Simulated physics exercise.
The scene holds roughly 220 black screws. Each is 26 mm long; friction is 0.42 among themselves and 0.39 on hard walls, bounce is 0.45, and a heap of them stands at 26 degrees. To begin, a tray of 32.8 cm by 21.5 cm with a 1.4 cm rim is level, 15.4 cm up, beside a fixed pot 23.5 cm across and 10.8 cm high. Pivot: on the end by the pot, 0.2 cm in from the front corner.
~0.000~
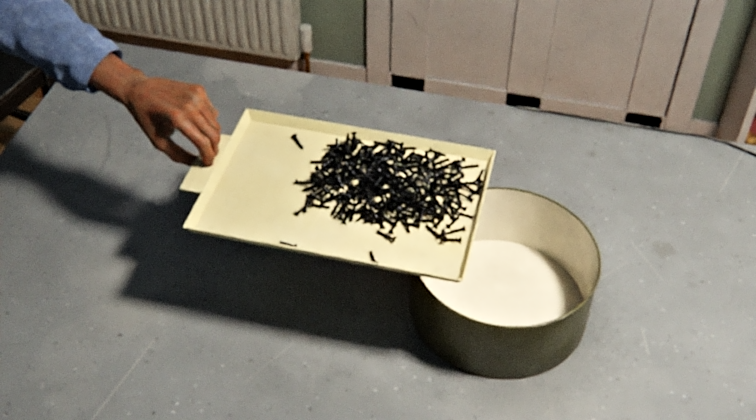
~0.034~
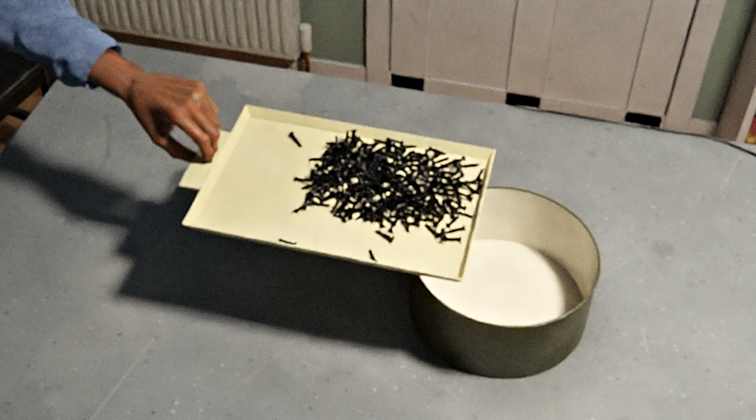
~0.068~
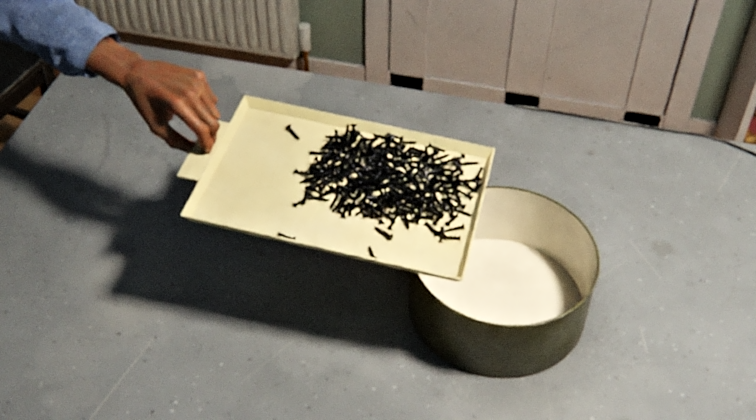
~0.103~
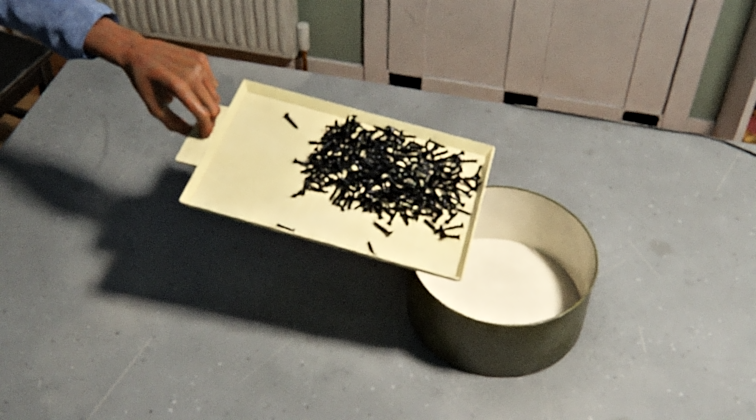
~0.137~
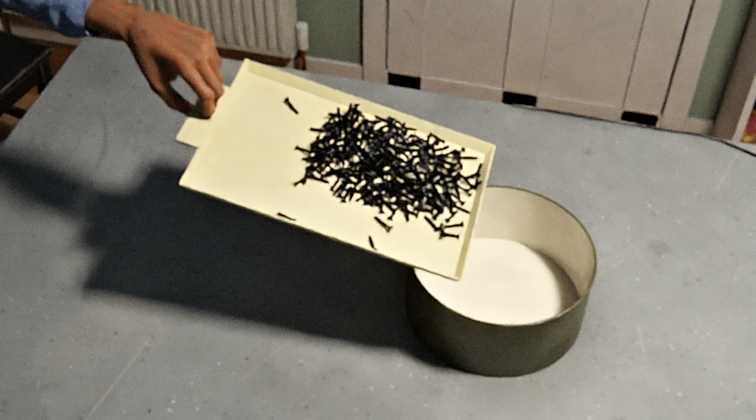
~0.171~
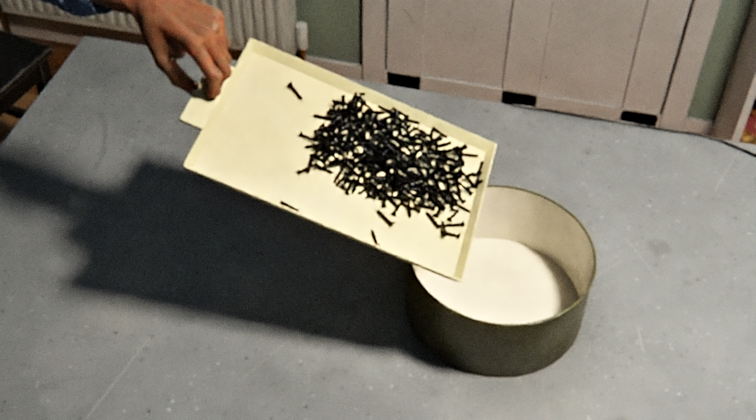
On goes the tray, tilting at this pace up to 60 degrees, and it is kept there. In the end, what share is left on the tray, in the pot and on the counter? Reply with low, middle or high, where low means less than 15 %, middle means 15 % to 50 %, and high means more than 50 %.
My answer: Left on the tray - low; pot - high; counter - low.
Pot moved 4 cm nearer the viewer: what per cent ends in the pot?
Then about 85 per cent.
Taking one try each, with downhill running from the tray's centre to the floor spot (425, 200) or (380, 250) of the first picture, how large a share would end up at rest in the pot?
That would be close to 85 per cent, then close to 5 per cent.
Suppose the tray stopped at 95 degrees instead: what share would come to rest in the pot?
I'd put it at close to 95 per cent.
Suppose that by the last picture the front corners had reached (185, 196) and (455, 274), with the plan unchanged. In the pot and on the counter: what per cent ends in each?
Per cent by place - pot 25, counter 75.
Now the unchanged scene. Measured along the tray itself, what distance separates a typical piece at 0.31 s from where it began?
About 1 cm.
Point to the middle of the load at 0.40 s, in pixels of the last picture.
(453, 156) or thereabouts.
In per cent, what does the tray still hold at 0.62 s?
Some 25 per cent of the load.
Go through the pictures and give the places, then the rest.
Tray tilt 0 degrees, front corners at (191, 223) and (458, 274); middle of the pieces at (384, 184); pot at (506, 253), in the first picture.
Tray tilt 1 degrees, front corners at (191, 220) and (458, 274); middle of the pieces at (384, 182), in the second picture.
Tray tilt 3 degrees, front corners at (189, 212) and (457, 273), lowest corner right front; middle of the pieces at (384, 178), in the third picture.
Tray tilt 8 degrees, front corners at (188, 198) and (457, 273), lowest corner right front; middle of the pieces at (384, 172), in the fourth picture.
Tray tilt 13 degrees, front corners at (188, 181) and (457, 274), lowest corner right front; middle of the pieces at (386, 165), in the fifth picture.
Tray tilt 19 degrees, front corners at (192, 163) and (457, 274), lowest corner right front; middle of the pieces at (389, 158); pot at (502, 251). Its pace works out near 170 degrees a second, in the sixth picture.
After 0.31 s, tilt 43 degrees; the tray holds 100 %, the pot 0 %.
Then, at 0.40 s, tilt 57 degrees; the tray holds 100 %, the pot 0 %.
After 0.62 s, tilt 60 degrees; the tray holds 25 %, the pot 45 %.
In the end, at 1.9 s, tray 5 %, pot 90 %, counter 5 %.
